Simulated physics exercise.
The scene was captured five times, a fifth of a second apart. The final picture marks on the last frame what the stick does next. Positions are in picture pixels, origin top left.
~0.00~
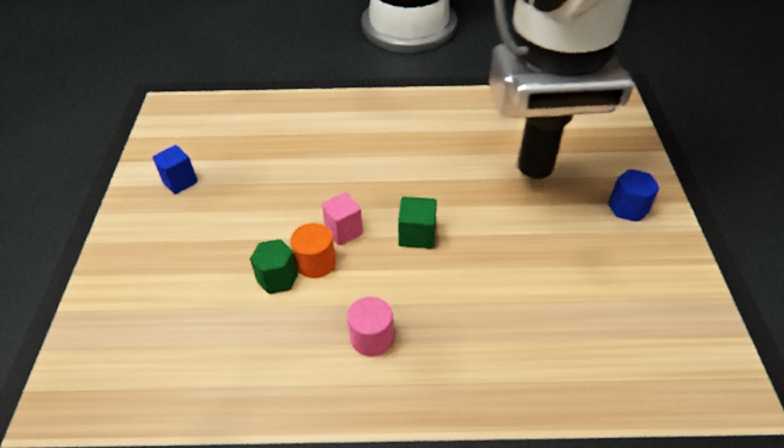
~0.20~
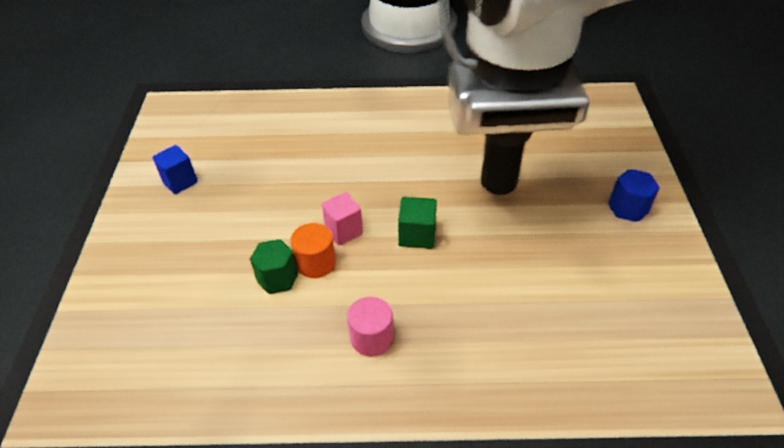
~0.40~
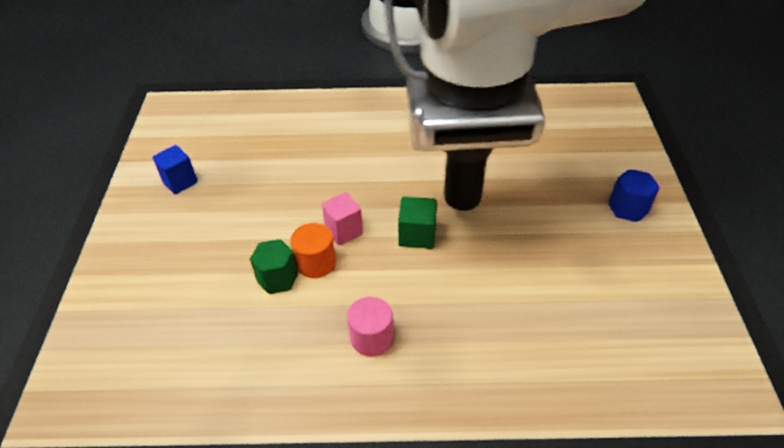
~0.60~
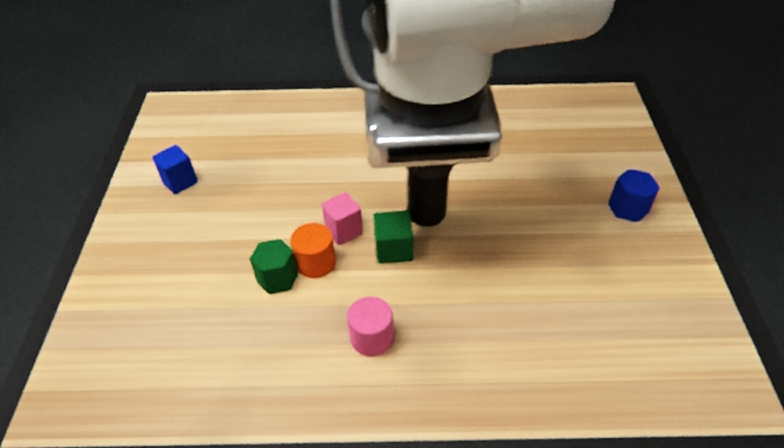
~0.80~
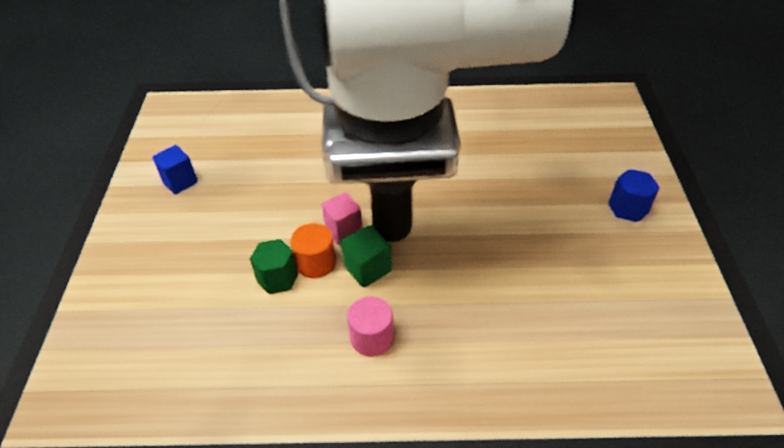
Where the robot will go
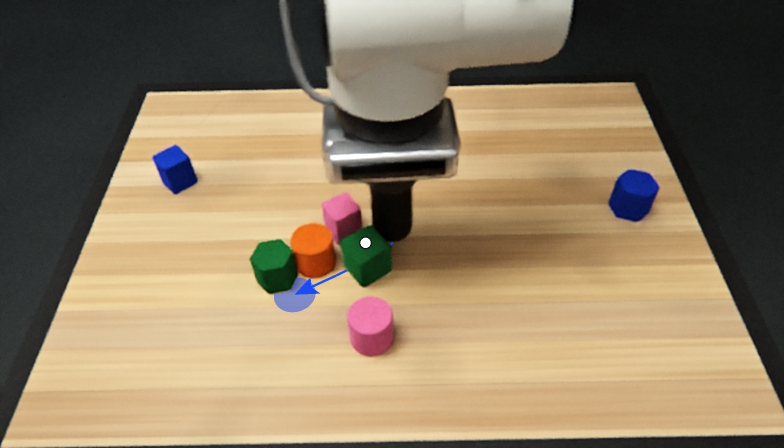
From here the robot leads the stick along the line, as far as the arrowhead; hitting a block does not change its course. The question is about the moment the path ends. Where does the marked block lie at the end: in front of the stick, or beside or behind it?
The stick has lost it.
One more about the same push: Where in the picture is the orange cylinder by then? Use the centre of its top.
Somewhere near (281, 238).
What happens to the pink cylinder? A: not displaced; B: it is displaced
The one that fits is A, not displaced.
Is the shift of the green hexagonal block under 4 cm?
Yes - that is the case.
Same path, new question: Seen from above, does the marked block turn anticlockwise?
Yes.
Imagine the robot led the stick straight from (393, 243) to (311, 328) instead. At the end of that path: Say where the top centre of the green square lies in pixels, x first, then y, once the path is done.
The green square ends near (279, 338).
The drawn path runs from (393, 243) via (347, 270), ending at (295, 295); the dot is on the green square.
The first path, step by step. One third of the way, stick (362, 247); green square (341, 266), turned 30° anticlockwise.
Two thirds of the way, stick (328, 264); green hexagonal block (252, 254), turned 35° anticlockwise; orange cylinder (291, 238); green square (318, 288), turned 60° anticlockwise.
At the end, stick (291, 281); green hexagonal block (242, 254), turned 60° anticlockwise; orange cylinder (281, 238); pink square not moved; green square (311, 299), turned 80° anticlockwise; pink cylinder not moved.
